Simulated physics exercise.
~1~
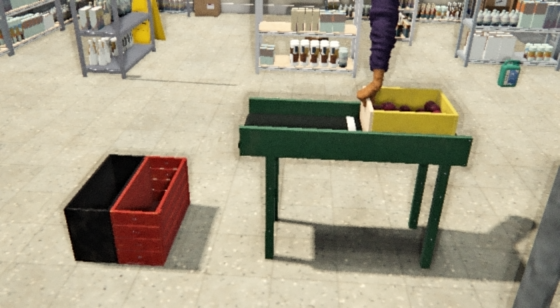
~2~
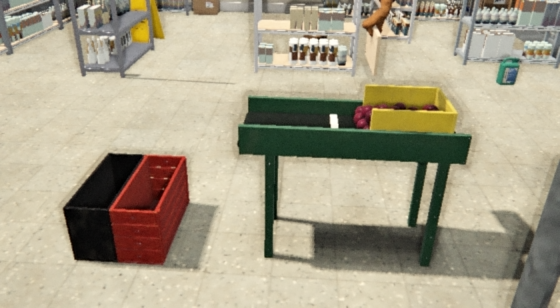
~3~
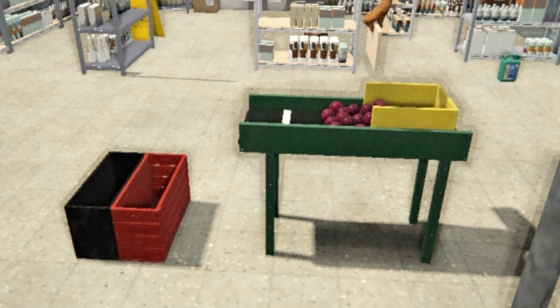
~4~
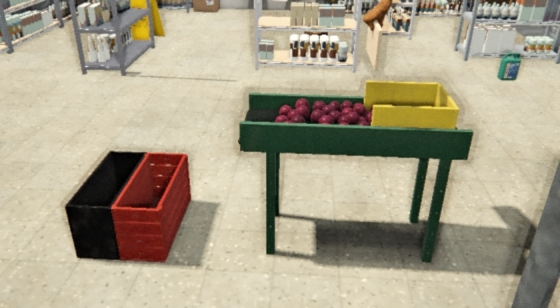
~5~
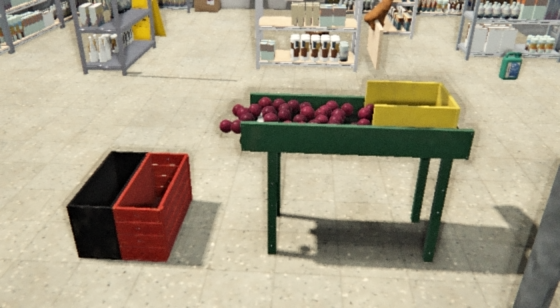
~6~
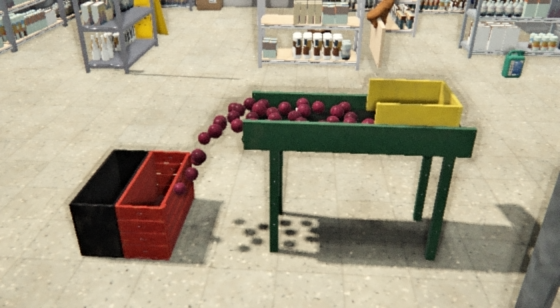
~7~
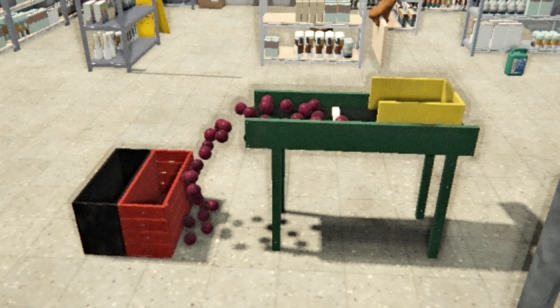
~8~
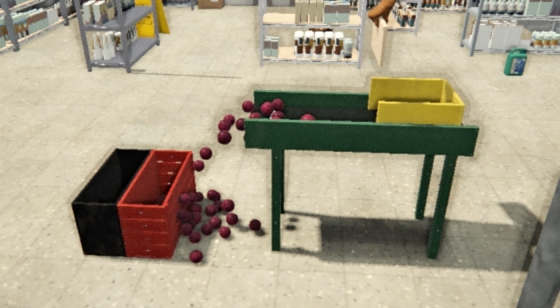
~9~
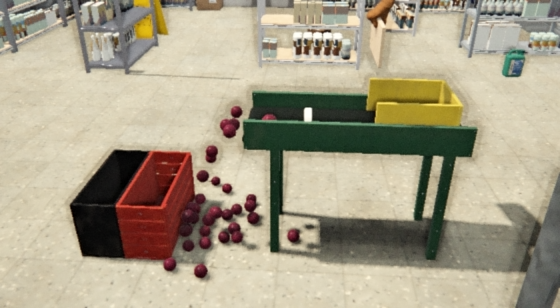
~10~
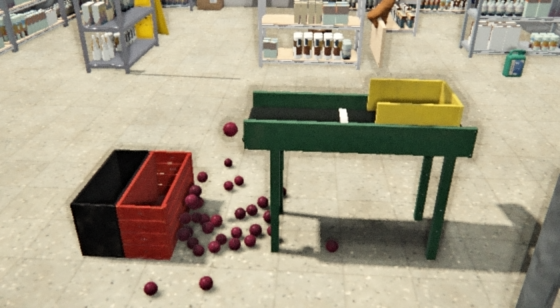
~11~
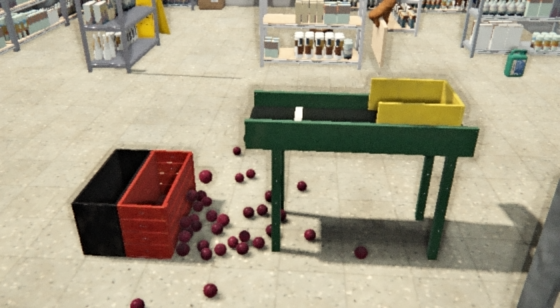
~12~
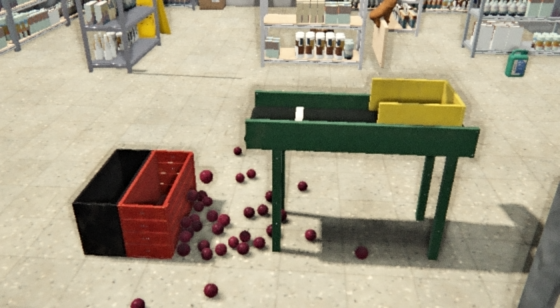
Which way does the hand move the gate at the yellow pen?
The hand moves the gate upward, clear of the belt, and keeps it raised while the onions ride out.
